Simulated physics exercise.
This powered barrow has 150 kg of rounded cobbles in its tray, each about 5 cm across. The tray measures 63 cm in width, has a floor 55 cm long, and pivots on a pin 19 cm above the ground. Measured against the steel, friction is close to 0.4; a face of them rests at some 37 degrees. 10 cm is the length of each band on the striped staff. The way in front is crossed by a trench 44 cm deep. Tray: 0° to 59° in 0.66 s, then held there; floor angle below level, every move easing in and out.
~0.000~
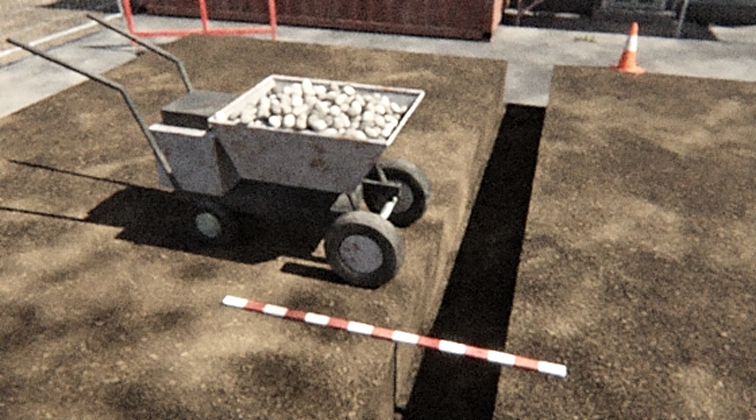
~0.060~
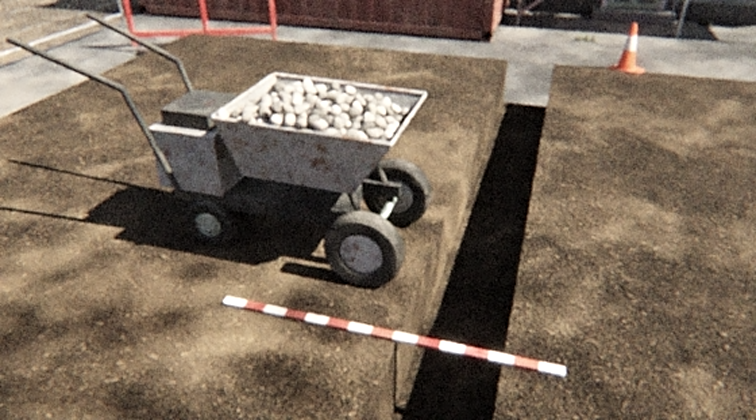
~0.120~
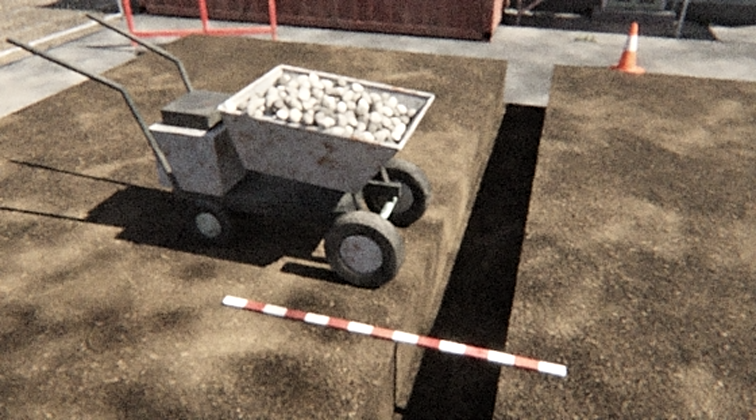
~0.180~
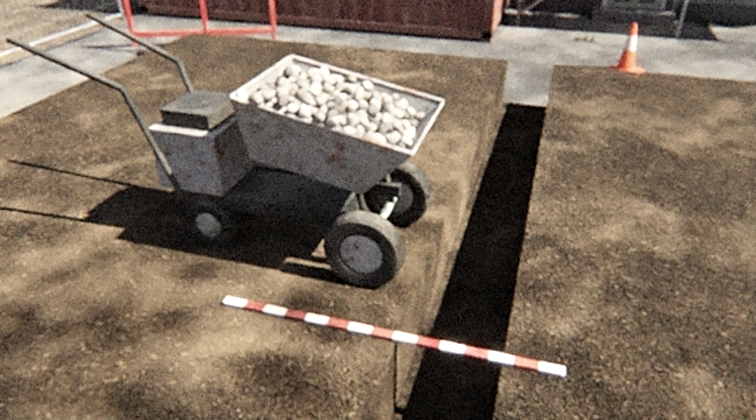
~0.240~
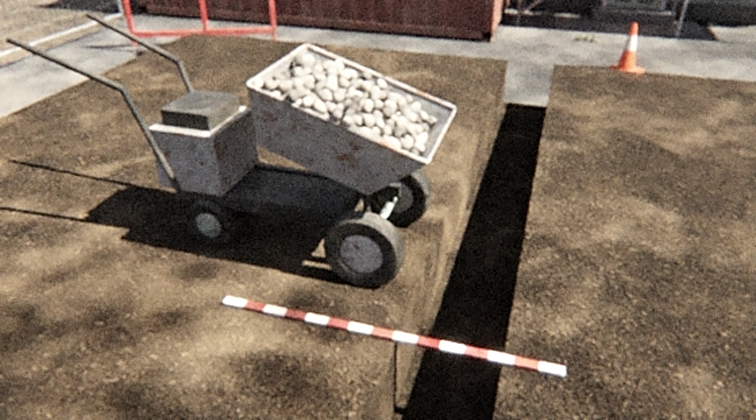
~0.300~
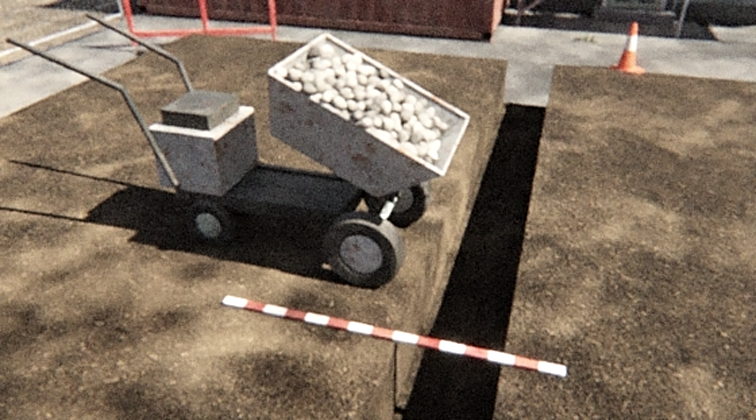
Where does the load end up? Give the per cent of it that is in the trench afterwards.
Some 12 per cent of it.
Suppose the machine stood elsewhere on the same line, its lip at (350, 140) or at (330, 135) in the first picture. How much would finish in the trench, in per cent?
30 and 45 %.
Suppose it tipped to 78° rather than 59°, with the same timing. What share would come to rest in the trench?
Trench share: Approx. 20%.
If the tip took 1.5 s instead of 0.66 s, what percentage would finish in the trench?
Probably about 25 in a hundred.
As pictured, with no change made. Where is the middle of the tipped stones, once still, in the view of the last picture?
Around (576, 283).
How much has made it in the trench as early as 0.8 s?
About 5 per cent by then.
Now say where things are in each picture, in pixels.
In the first frame, the tray is at 0°, its lip at (388, 144); the top of the load is at (335, 101).
The second frame shows lip at (391, 145), floor tilted 1°, highest stones at (311, 95); the stones move at 0.4 m/s on average.
The third frame shows lip at (400, 148), floor tilted 5°, highest stones at (302, 89); the stones move at 0.8 m/s on average.
The fourth frame shows lip at (412, 154), floor tilted 11°, highest stones at (297, 78); the stones move at 1.1 m/s on average.
The fifth frame shows lip at (427, 163), floor tilted 18°, highest stones at (308, 67); the stones move at 1.2 m/s on average.
In the sixth frame, the tray is at 25°, its lip at (442, 175); the top of the load is at (320, 58); the stones move at 1.3 m/s on average.
After 0.5 s the floor is at 50°; 100 % in the tray; the foremost stones are at (472, 180).
After 0.8 s the floor is at 59°; 82 % in the tray, 7 % in the trench, 11 % past the trench; the foremost stones are at (562, 259).
After 1.1 s the floor is at 59°; 49 % in the tray, 5 % in the trench, 47 % past the trench; the foremost stones are at (721, 327).
After 3.1 s the floor is at 59°; 39 % in the tray, 12 % in the trench, 49 % past the trench; the foremost stones are past the picture's edge.
